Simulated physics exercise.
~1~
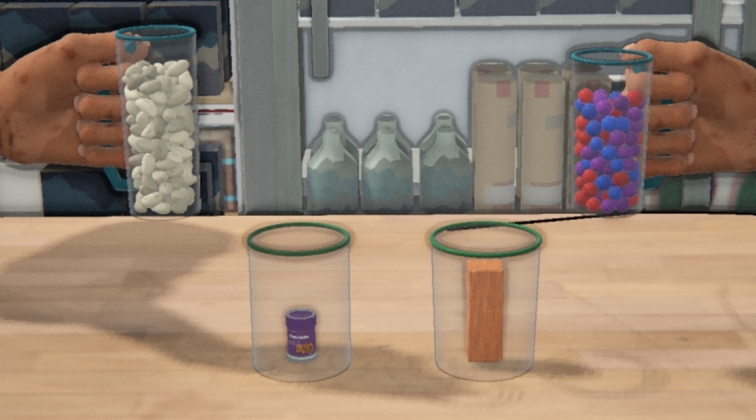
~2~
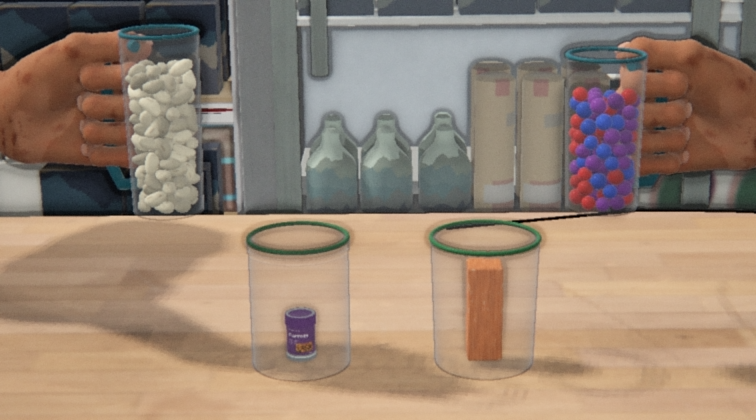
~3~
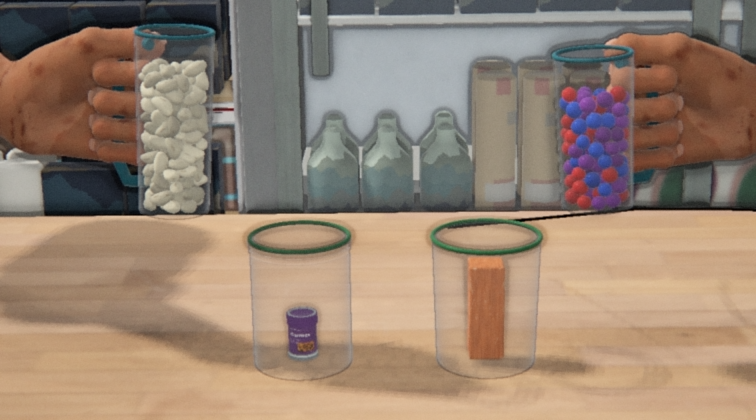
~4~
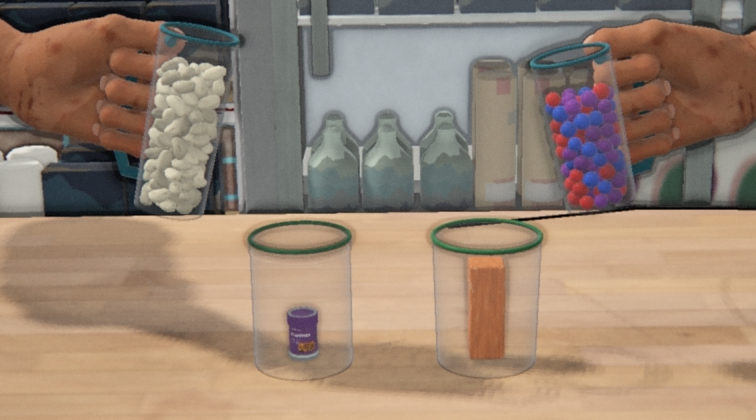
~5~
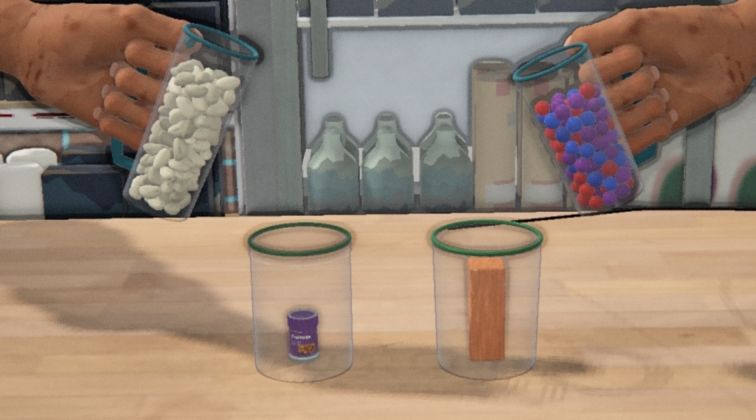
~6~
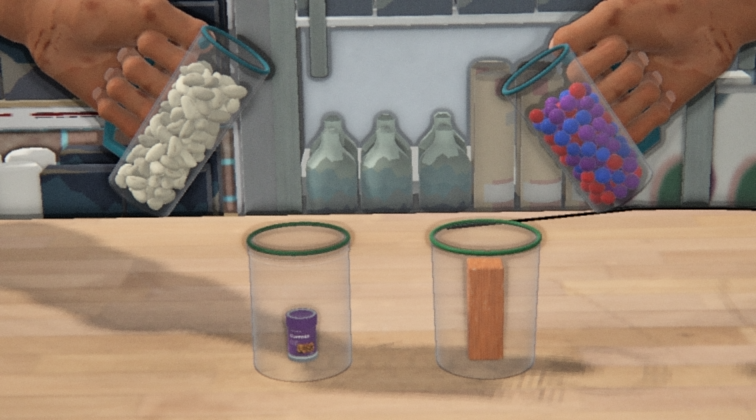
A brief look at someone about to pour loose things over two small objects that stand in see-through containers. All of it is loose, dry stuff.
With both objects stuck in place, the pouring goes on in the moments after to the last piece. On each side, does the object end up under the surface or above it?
Left thing: Under, right thing: Above.
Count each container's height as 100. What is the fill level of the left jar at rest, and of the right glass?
Level check: Left near 65 %, right near 55 %.
Then, 0.48 s later than the last frame, left jar empty, all of its cupful still in the cup; right glass empty, all of its cupful still in the cup.
Then, 0.89 s later than the last frame, left jar nearly empty, the larger part of its cupful still in the cup; right glass nearly empty, roughly two thirds of its cupful still in the cup.
Then, 1.25 s later than the last frame, left jar half full, none of its cupful still in the cup; right glass a third full, none of its cupful still in the cup, two pieces on the table.
When it is over, left jar two thirds full (surface near (300, 279)), nothing beside it; right glass half full (surface near (485, 288)), two pieces on the table; the left thing is covered; the right thing is still showing.
